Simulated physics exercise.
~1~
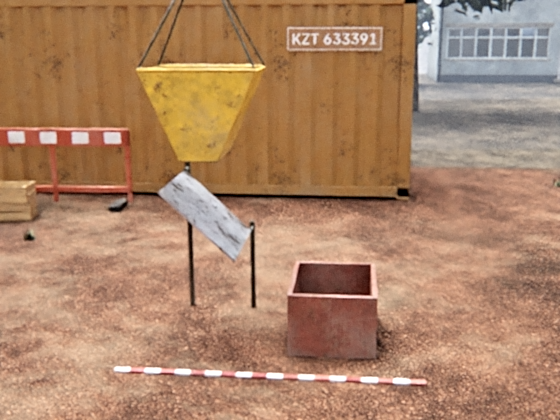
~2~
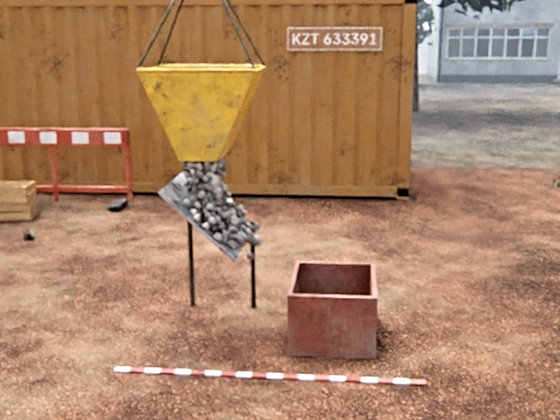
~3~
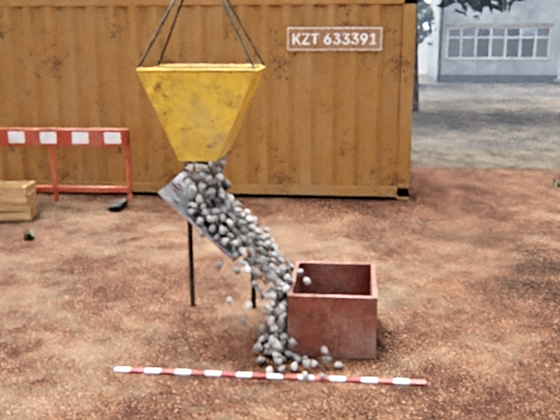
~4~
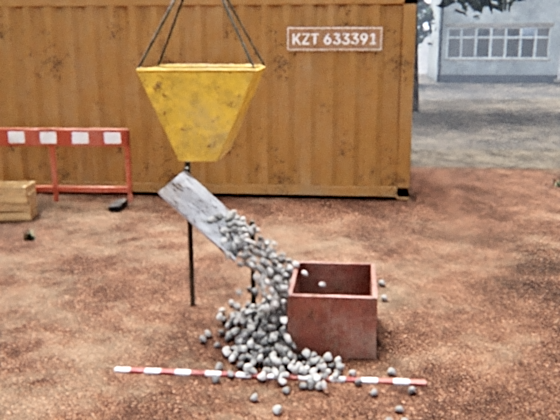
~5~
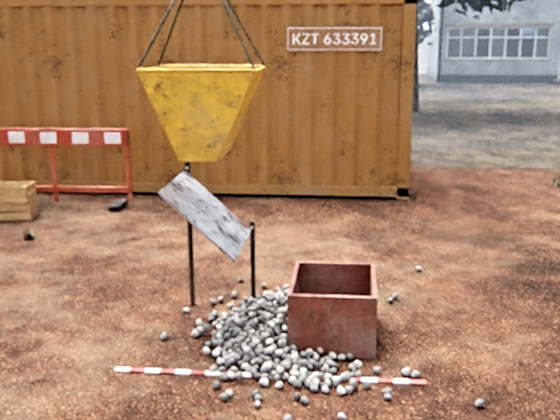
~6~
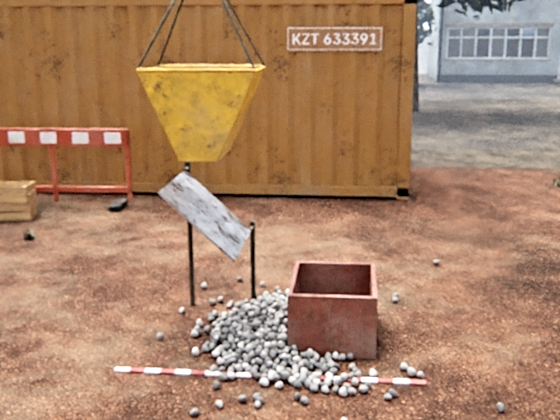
Grey stones pouring from a hanging yellow skip, sliding down a sloping steel plate and piling up mostly left of a bin.
